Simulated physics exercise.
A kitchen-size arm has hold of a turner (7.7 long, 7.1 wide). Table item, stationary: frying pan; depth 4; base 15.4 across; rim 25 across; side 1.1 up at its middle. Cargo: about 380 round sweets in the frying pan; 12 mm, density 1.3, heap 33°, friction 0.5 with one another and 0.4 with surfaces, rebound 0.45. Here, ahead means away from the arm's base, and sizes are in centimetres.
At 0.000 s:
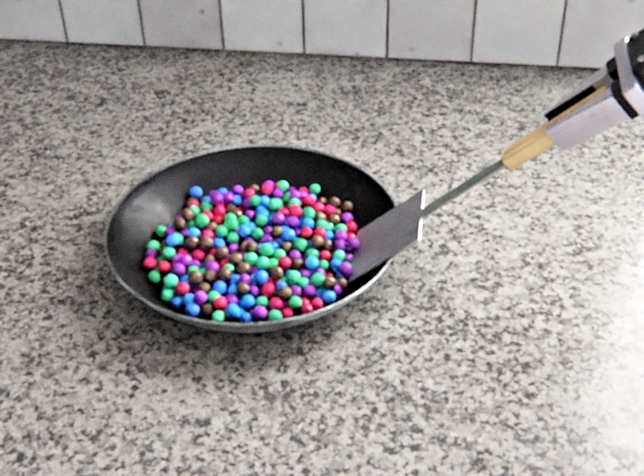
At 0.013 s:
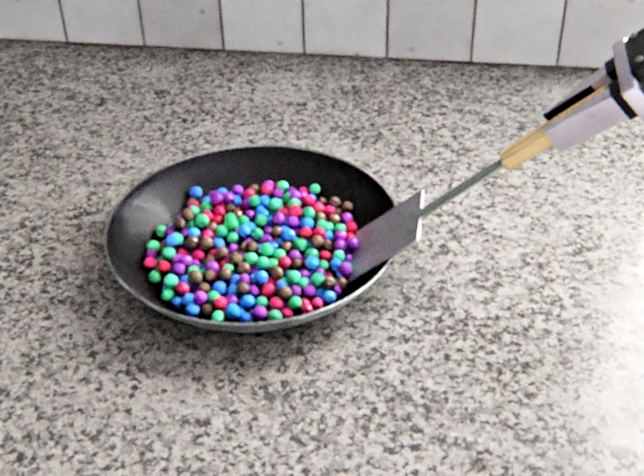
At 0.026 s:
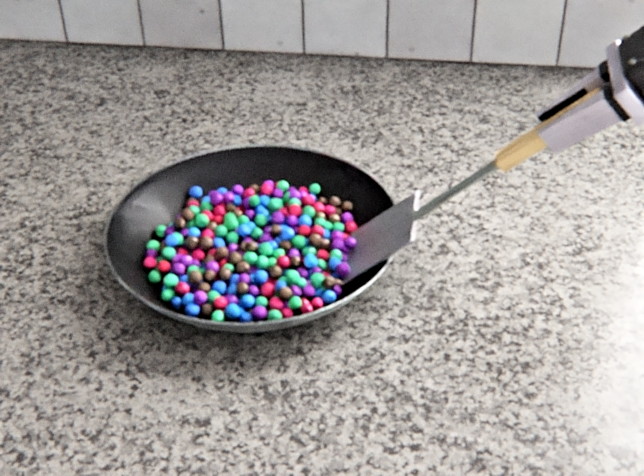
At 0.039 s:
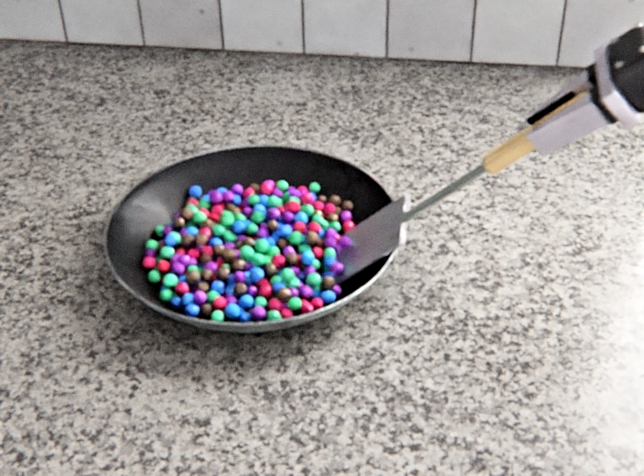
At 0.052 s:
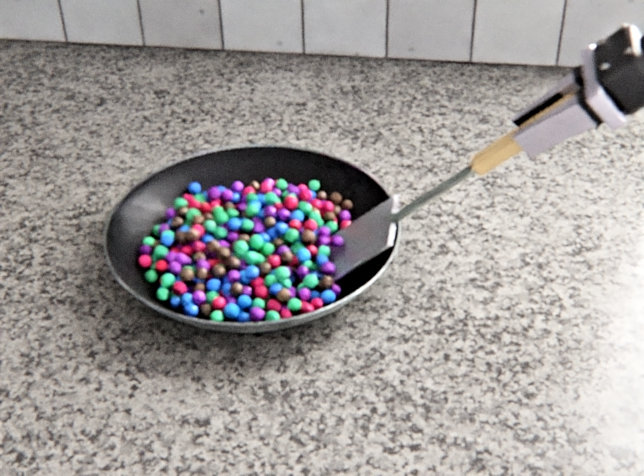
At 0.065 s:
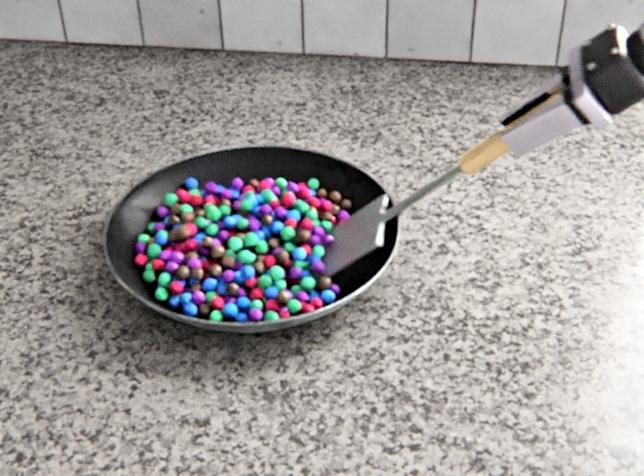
A robot arm slowly pushes a turner leftward into colourful round sweets in a frying pan.
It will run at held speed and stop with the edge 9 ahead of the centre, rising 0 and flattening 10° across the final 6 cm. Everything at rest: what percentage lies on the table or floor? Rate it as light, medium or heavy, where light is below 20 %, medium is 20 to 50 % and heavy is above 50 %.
Rating: Light.
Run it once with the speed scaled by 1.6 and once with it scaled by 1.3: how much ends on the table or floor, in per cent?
Around 25 per cent and around 20 per cent.
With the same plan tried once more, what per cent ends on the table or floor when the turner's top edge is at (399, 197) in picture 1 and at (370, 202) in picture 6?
Close to 10 in a hundred.
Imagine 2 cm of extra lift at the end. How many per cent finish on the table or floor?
20 per cent.
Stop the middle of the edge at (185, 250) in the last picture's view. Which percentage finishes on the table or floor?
I'd estimate about 0 per cent.
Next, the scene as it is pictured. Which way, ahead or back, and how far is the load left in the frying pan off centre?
Offset: About 4.0 cm, ahead.
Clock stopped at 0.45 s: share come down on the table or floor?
Fraction noted: Close to 10 per cent.
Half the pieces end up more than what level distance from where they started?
Roughly 4 cm.
After 0.14 s, sloping 42°, highest piece 6 above the table; 383 in the frying pan.
After 0.21 s, sloping 39°, highest piece 5 above the table; 382 in the frying pan, 1 on the table or floor.
After 0.45 s, sloping 32°, highest piece 5 above the table; 346 in the frying pan, 36 on the table or floor, 1 on the blade or in flight.
After 1.50 s, sloping 32°, highest piece 5 above the table; 343 in the frying pan, 40 on the table or floor.
At rest, 343 in the frying pan, 40 on the table or floor. That is 10 % on the table or floor.
